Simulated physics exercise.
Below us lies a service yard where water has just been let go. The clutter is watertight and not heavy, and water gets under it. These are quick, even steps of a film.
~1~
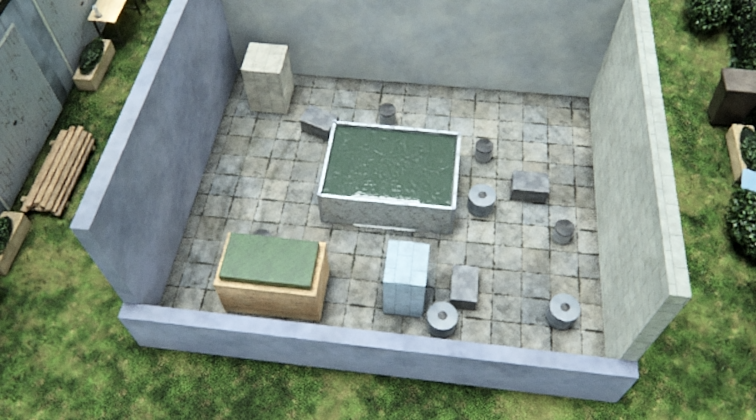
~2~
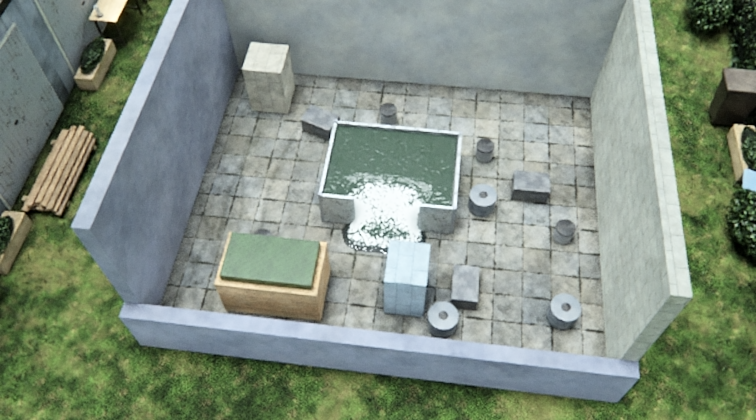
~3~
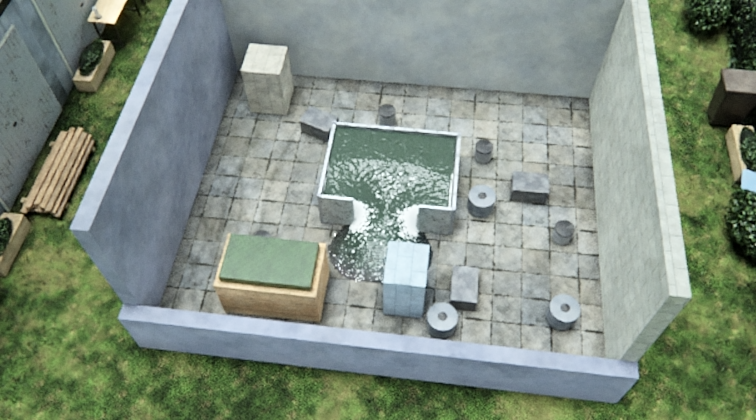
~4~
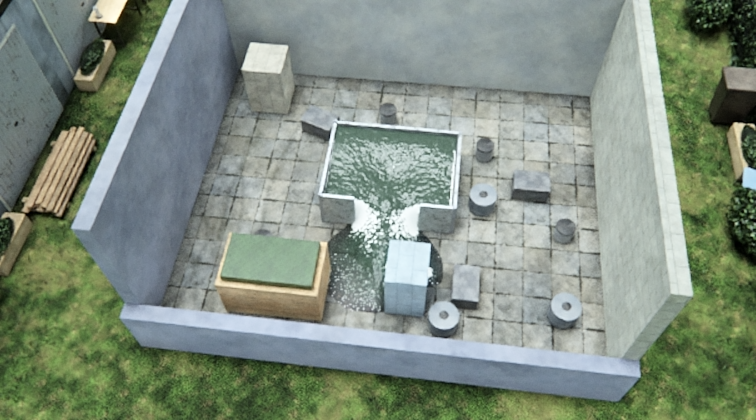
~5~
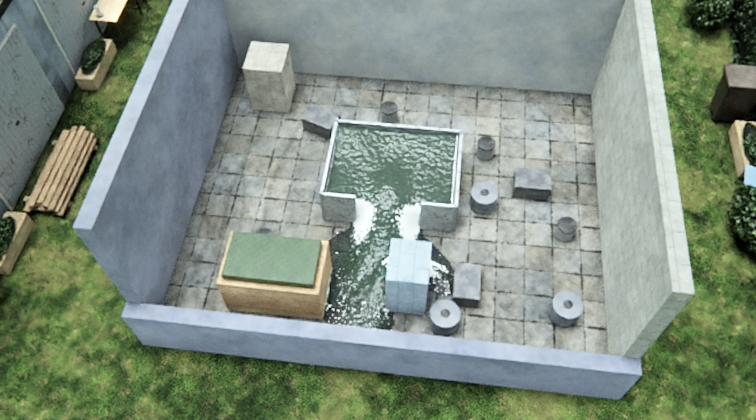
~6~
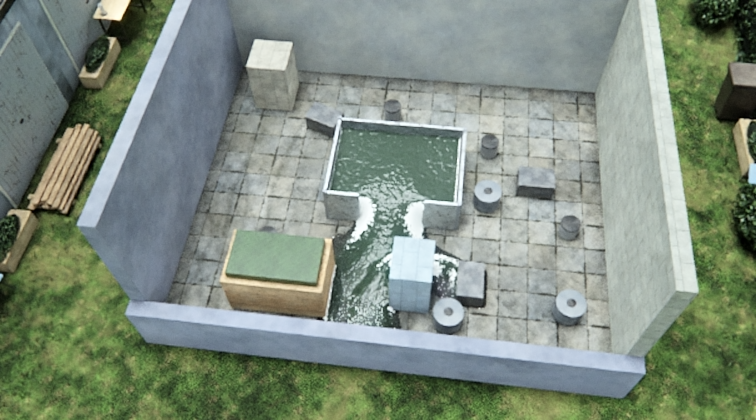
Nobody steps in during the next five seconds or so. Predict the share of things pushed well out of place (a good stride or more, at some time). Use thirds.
That comes to from one to two thirds.
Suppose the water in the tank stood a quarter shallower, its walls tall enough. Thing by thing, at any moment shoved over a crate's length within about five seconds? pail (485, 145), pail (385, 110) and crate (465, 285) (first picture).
As listed: Under that, never so far, moved that far.
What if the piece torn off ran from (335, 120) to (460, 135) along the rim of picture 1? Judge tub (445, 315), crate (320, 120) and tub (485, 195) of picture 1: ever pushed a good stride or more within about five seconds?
In turn: Under that, pushed that far, less than that.
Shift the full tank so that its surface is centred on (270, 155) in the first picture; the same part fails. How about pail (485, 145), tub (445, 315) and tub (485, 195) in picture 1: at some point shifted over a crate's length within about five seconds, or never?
In that order: Shifted that much, pushed that far, swept aside.
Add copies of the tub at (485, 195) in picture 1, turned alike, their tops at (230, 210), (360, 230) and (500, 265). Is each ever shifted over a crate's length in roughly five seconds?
In that order: Pushed that far, yes, shifted that much.
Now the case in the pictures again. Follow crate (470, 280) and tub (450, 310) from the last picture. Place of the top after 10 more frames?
Roughly at (533, 310) and (508, 333).
A moment on, 0 of 10 are well off their spots; 0 afloat.
Next, 3 of 10 are well off their spots; 1 afloat.
Later, 5 of 10 are well off their spots; 5 afloat.
In the end, 5 of 10 are well off their spots, and 5 have been at some point; 4 afloat.
